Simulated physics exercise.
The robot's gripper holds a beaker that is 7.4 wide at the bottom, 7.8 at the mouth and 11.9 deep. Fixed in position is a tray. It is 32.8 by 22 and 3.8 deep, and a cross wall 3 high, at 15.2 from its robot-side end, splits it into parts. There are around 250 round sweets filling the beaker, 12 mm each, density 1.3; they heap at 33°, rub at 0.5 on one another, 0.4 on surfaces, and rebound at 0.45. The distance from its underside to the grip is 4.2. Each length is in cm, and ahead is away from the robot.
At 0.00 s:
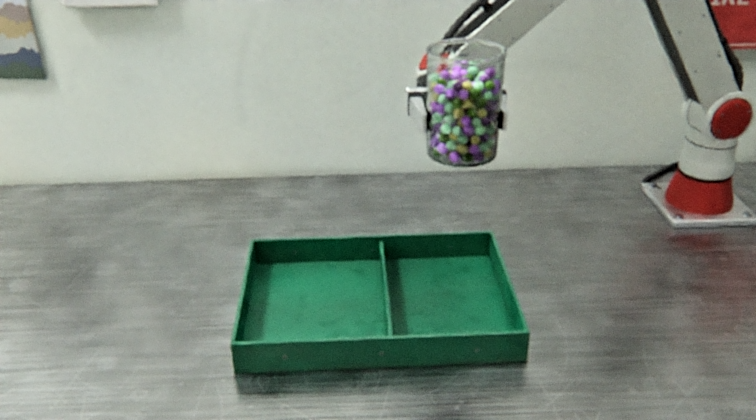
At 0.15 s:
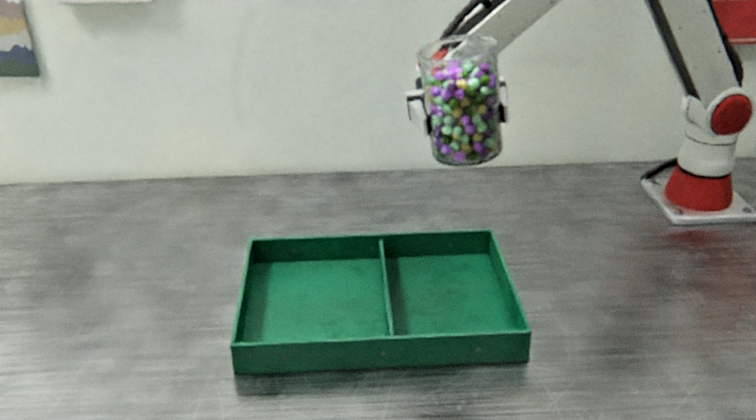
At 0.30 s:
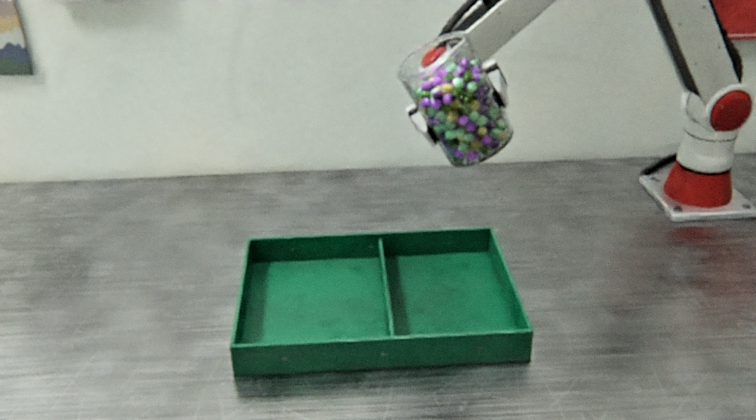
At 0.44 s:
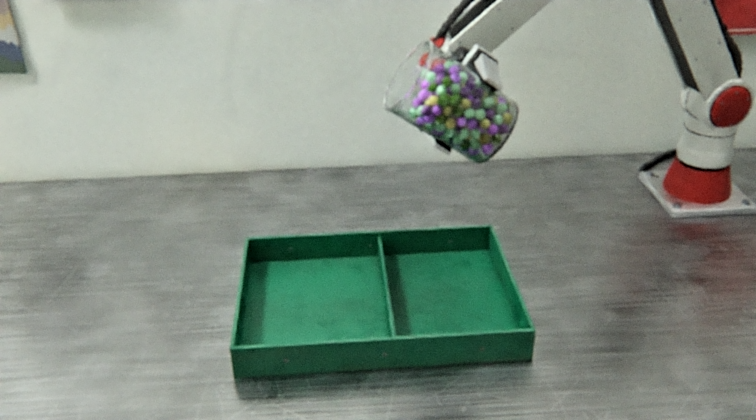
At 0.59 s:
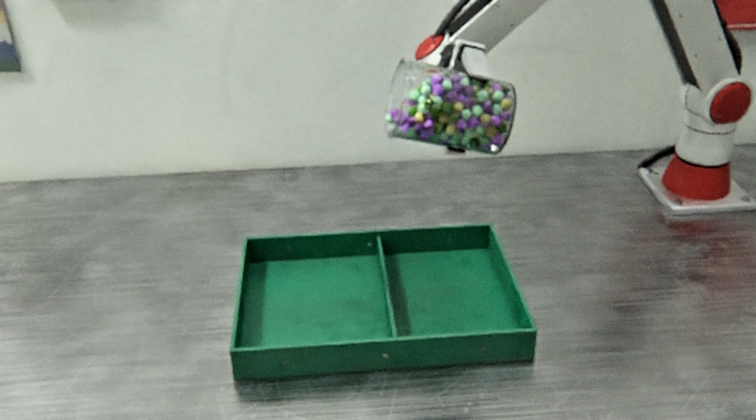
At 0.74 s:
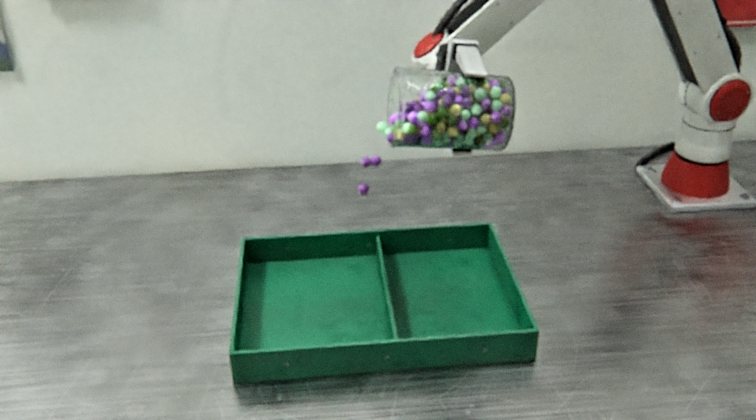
At first, a robot arm holds an upright clear beaker filled with small purple, green and yellow sweets above an empty, divided green tray on a grey table. The gripper steadily tilts the beaker to the left until it lies nearly horizontal, and a few purple sweets drop from its mouth.
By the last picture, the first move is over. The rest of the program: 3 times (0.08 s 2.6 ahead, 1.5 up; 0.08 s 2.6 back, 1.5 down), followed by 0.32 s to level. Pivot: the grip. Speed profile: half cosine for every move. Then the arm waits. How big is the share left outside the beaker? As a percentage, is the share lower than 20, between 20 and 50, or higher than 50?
The share is higher than 50 per cent.
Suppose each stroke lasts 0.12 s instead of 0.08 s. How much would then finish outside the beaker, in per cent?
I'd expect some 60 per cent.
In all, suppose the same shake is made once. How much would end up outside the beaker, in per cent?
55 %.
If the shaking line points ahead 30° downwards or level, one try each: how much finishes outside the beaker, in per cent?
Try one gives about 40 in a hundred, try two about 60 in a hundred.
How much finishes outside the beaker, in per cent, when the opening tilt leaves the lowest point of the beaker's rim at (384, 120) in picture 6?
My estimate is some 45 per cent.
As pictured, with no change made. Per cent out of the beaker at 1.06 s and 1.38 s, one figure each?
Roughly 55, then 80.
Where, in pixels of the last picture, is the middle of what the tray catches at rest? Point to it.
Approximately (290, 306) in pixels.
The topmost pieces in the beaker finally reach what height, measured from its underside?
Top of the fill: Near 3.5 cm.
After 1.06 s, tilted 83° forward, highest piece 26 above the table; 113 in the beaker, 95 in the far-side part, 43 in flight or on a rim.
After 1.38 s, tilted 42° forward, highest piece 30 above the table; 185 in the far-side part, 54 in the beaker, 5 on the table or floor, 7 in flight or on a rim.
After 1.74 s, level, highest piece 24 above the table; 190 in the far-side part, 53 in the beaker, 7 on the table or floor, 1 in the robot-side part.
After 2.79 s, level, highest piece 24 above the table; 190 in the far-side part, 53 in the beaker, 7 on the table or floor, 1 in the robot-side part.
At rest, 190 in the far-side part, 53 in the beaker, 7 on the table or floor, 1 in the robot-side part. That is 79 % outside the beaker.
